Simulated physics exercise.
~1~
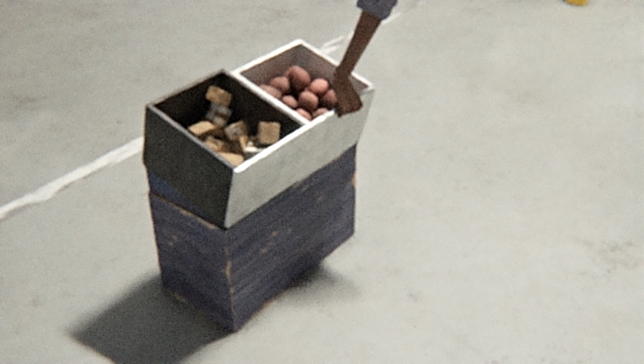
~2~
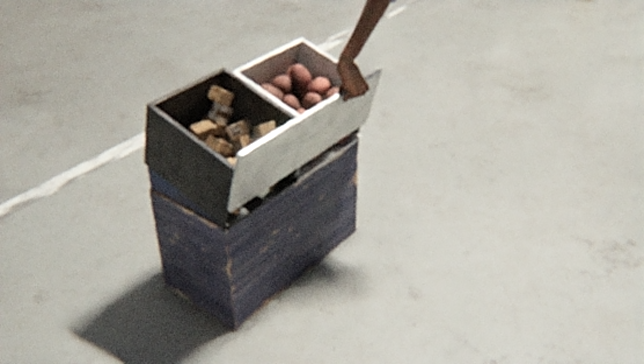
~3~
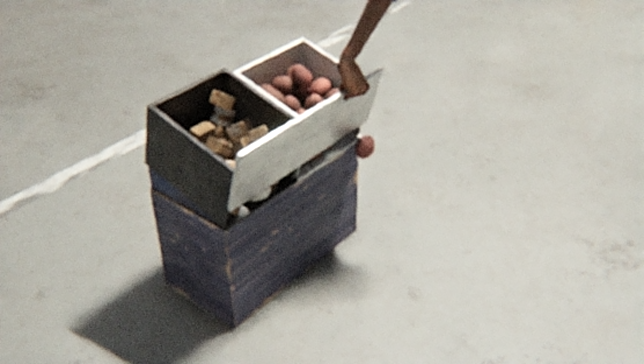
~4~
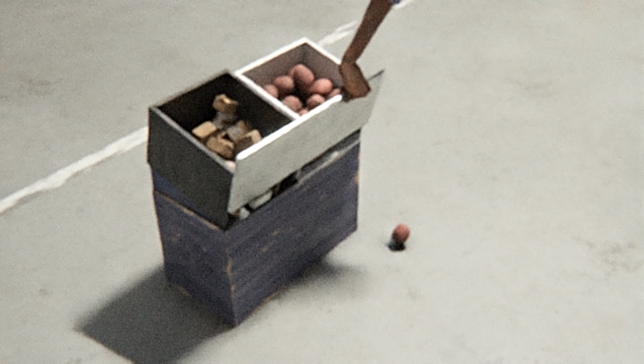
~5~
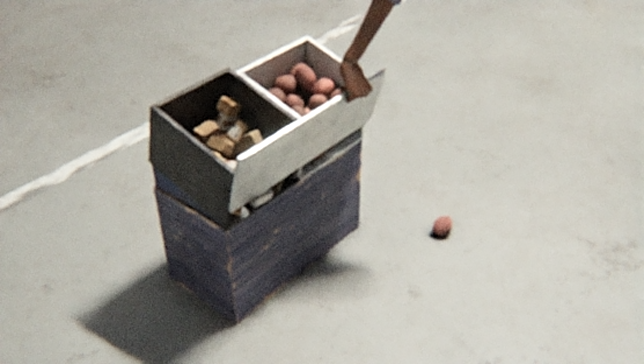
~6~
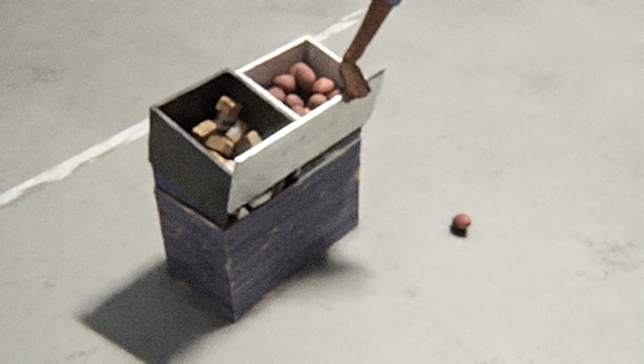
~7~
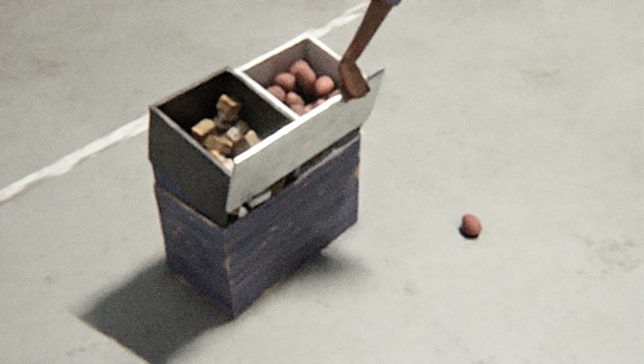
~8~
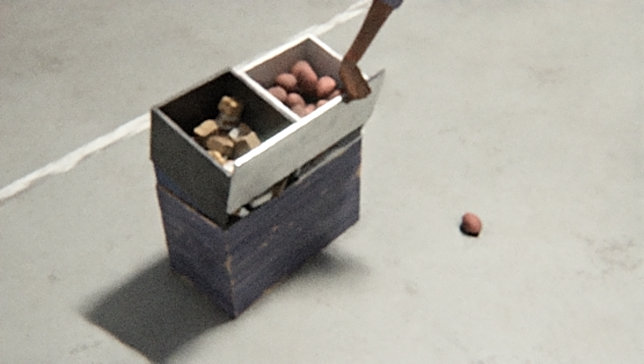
A brown hand reaches in from the top to the right end of a two-part bin, which stands on a dark blue wooden block on a pale grey floor crossed by a white line, seen from above at an angle. Small tan parcels lie in the black left section and red potatoes in the white right one. The pale gate along the front rises a little, opening a narrow gap beneath. One potato slips out at the right, drops to the floor and rolls right, slowing to a stop. The other potatoes and the parcels stay in the bin.
